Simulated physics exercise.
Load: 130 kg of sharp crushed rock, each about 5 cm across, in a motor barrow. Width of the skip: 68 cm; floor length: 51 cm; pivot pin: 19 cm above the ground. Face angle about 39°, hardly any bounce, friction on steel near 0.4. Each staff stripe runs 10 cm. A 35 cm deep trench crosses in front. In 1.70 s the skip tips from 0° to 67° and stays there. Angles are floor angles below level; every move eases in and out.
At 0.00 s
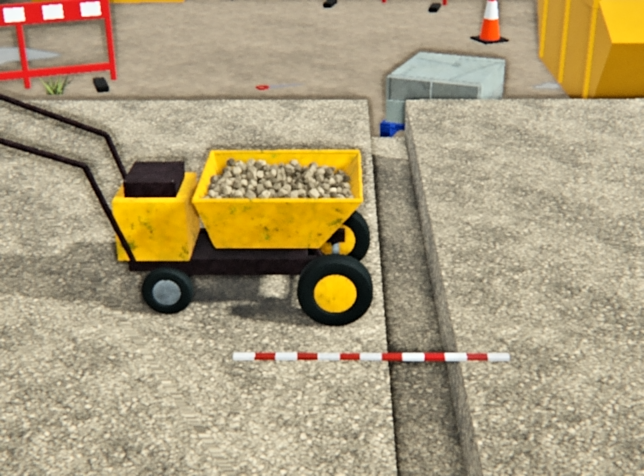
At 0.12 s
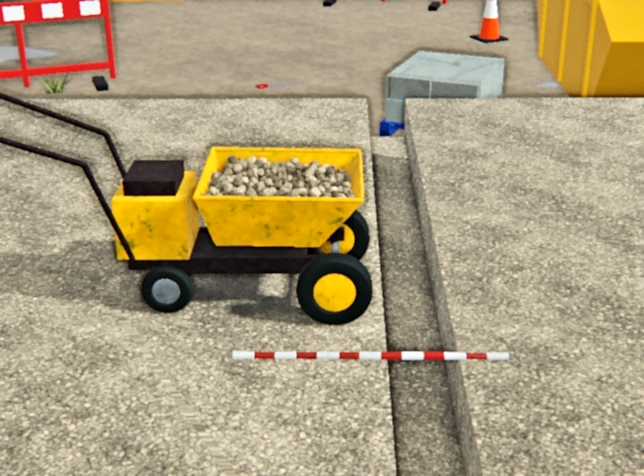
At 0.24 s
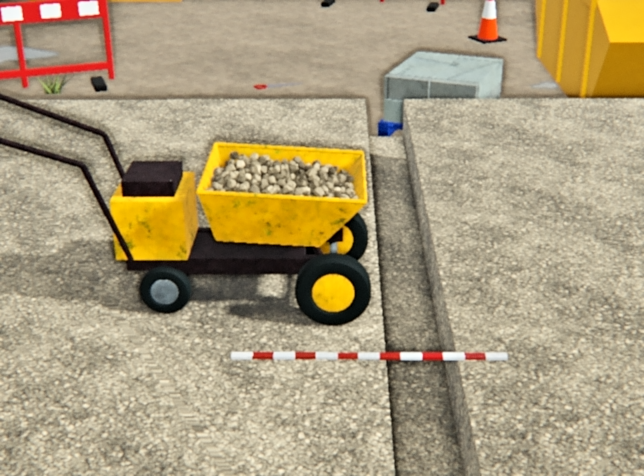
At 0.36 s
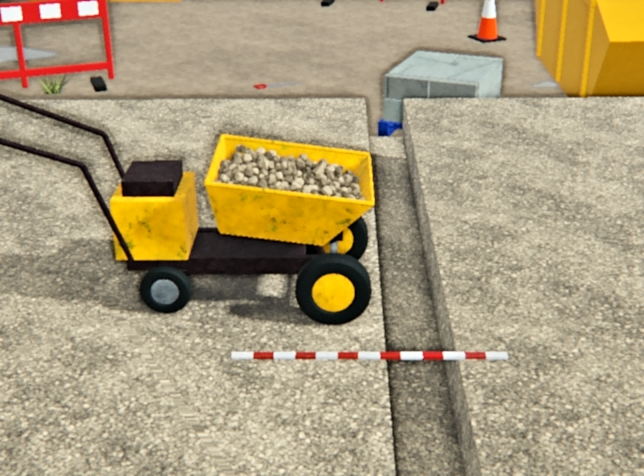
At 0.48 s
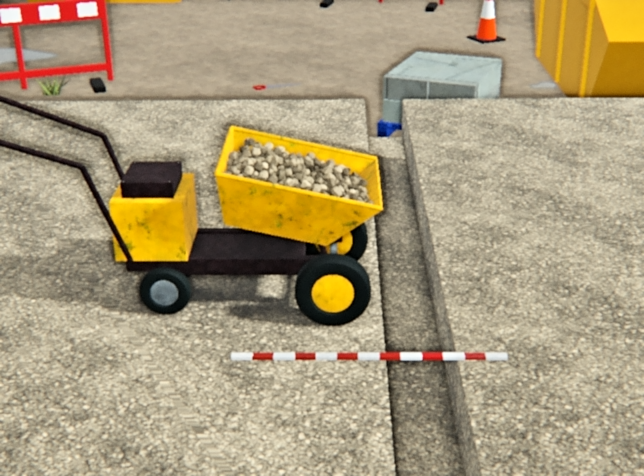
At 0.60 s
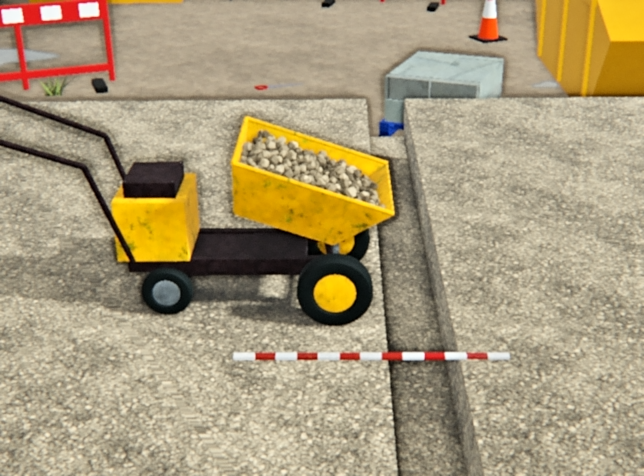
A yellow skip full of pale stones, mounted on a small motor barrow with dark handles at the left, is seen from the side and slightly above on a gritty construction site. A narrow trench crosses in front of its wheels, with a red-and-white staff below, a grey block, cone and barrier behind. The skip tilts steadily forward to the right, its rear rising, while the barrow and camera stay still.
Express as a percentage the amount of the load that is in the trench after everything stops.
The amount is close to 34 per cent of the load.
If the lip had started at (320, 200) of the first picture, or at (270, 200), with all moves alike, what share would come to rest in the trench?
65 %, then 55 %.
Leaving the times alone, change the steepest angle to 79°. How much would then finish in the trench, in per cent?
In that case some 40 per cent.
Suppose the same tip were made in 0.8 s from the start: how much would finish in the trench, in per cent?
About 30%.
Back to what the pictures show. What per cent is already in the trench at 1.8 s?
By that point it's something like 0 in a hundred.
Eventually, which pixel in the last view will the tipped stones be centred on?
Centre estimate: Around (453, 292).
After 1.3 s the floor is at 56°; 100 % in the skip; the foremost stones are at (429, 237).
After 1.8 s the floor is at 67°; 81 % in the skip, 2 % in the trench, 17 % past the trench; the foremost stones are at (511, 299).
After 2.2 s the floor is at 67°; 57 % in the skip, 6 % in the trench, 36 % past the trench; the foremost stones are at (550, 282).
After 4.1 s the floor is at 67°; 28 % in the skip, 34 % in the trench, 37 % past the trench; the foremost stones are at (562, 283).
